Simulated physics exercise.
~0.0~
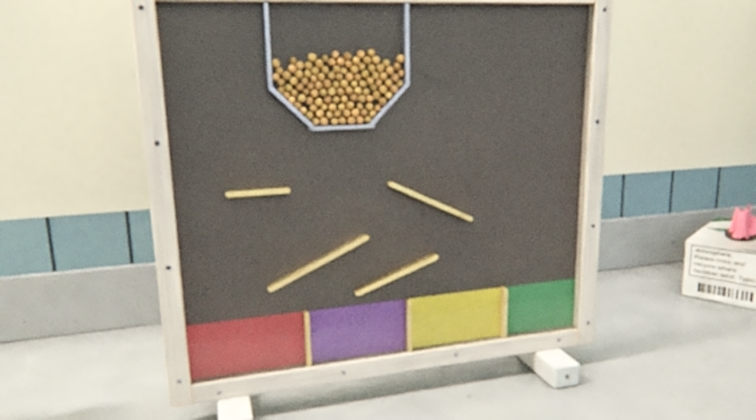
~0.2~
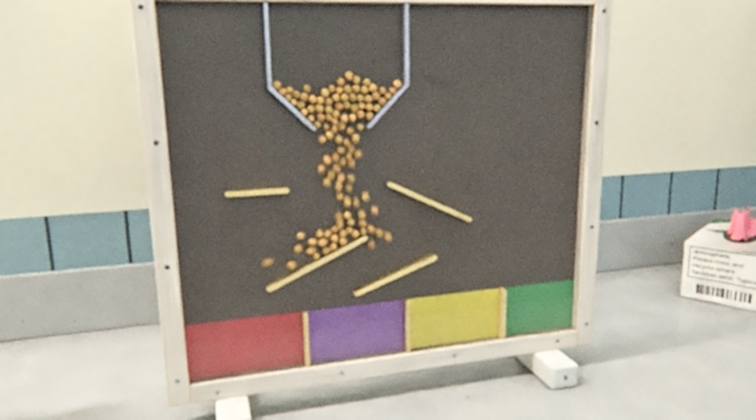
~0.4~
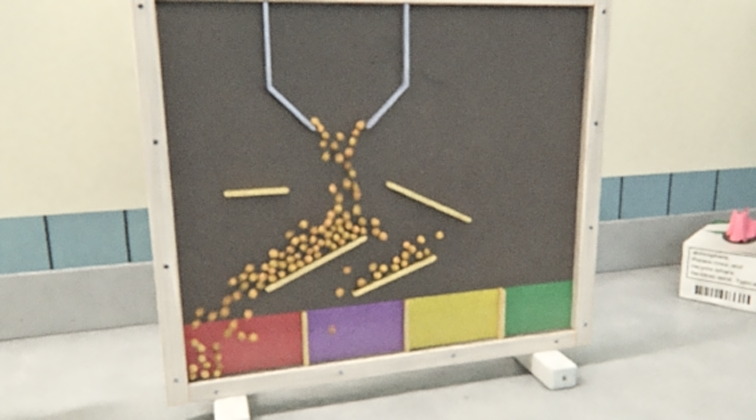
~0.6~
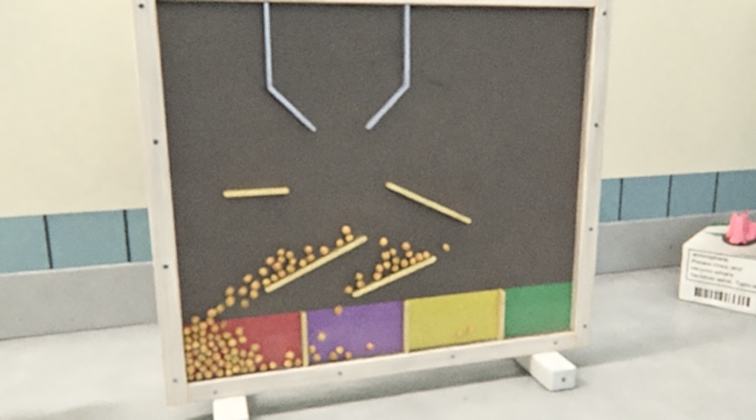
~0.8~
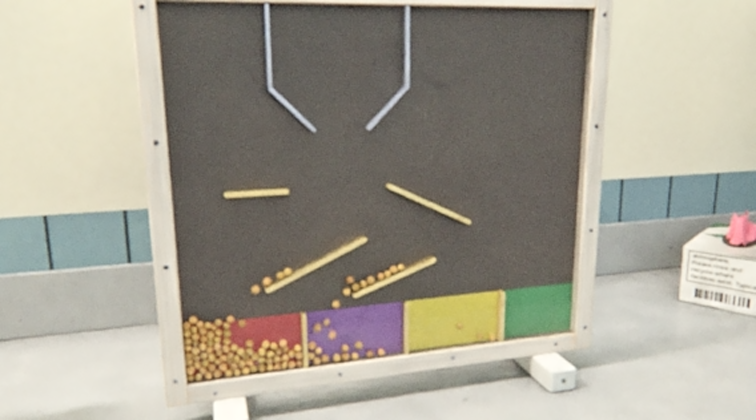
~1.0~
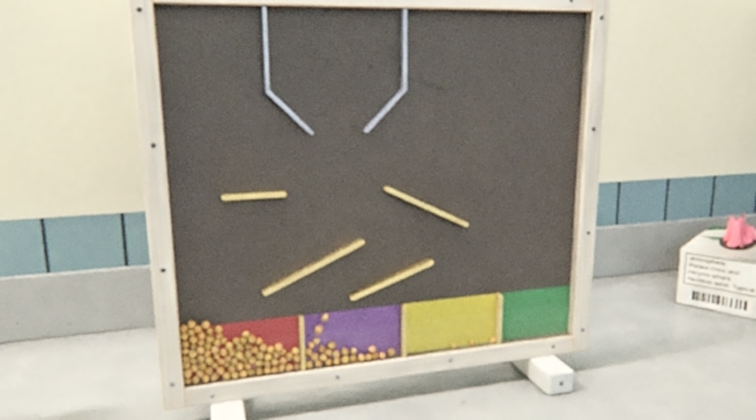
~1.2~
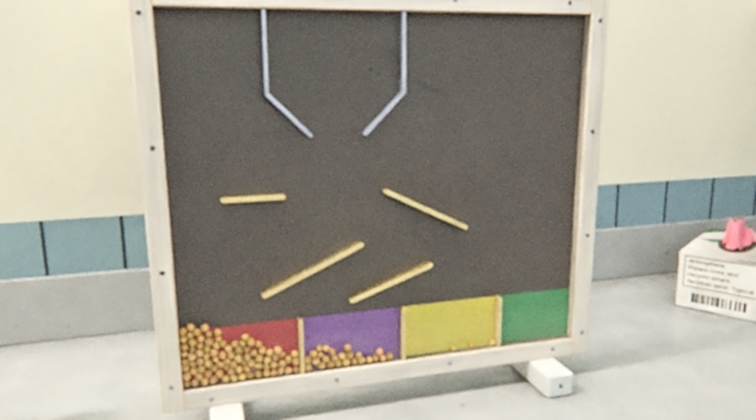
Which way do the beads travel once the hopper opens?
The beads move down, falling from the hopper past the ledges and into the bins at the bottom.
Wooden beads pouring from an opened hopper over slanted ledges, most settling in the red bin, fewer in purple, very few in yellow.
